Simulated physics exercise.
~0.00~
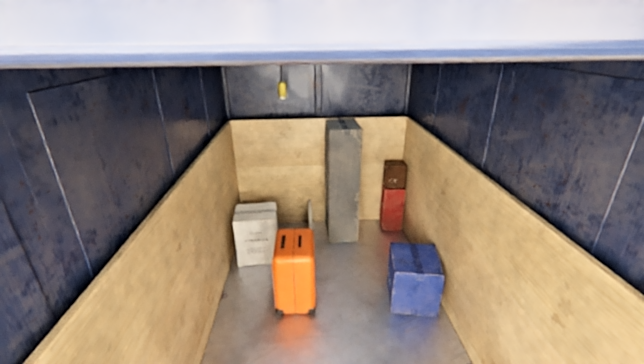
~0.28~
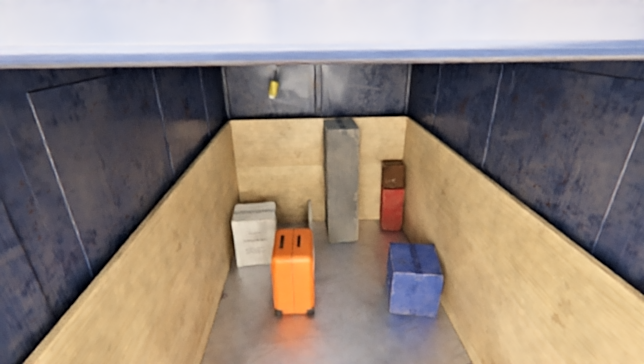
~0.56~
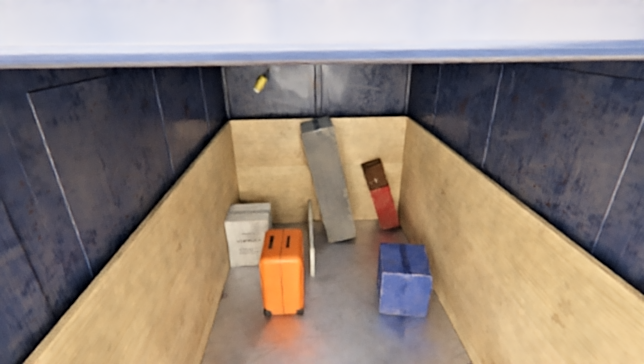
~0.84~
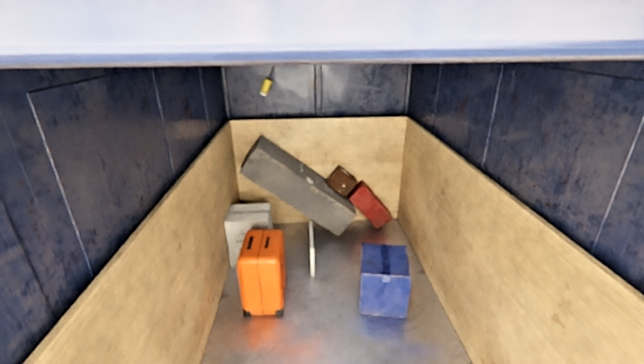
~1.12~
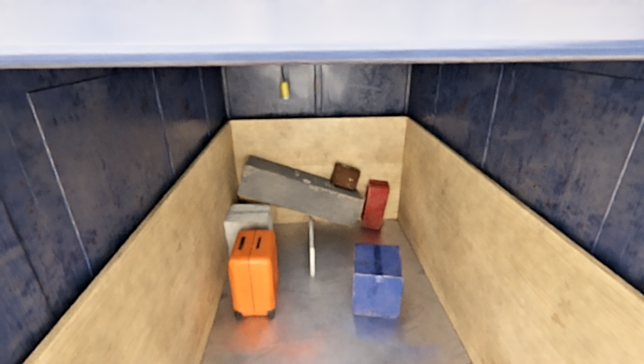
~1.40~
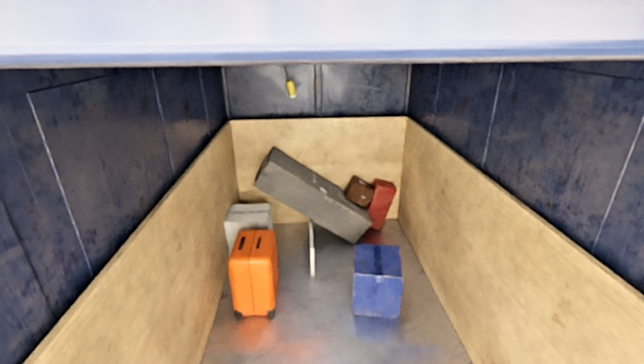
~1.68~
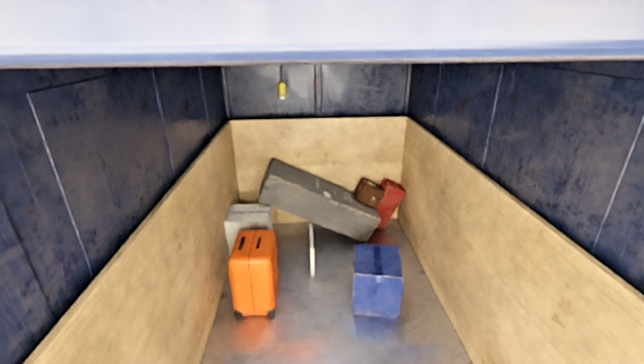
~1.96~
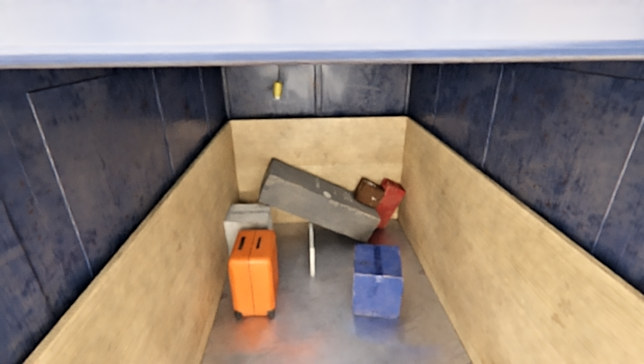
Tall grey box toppling left over a low board in a van, orange case and blue box sliding left, brown box tumbling.
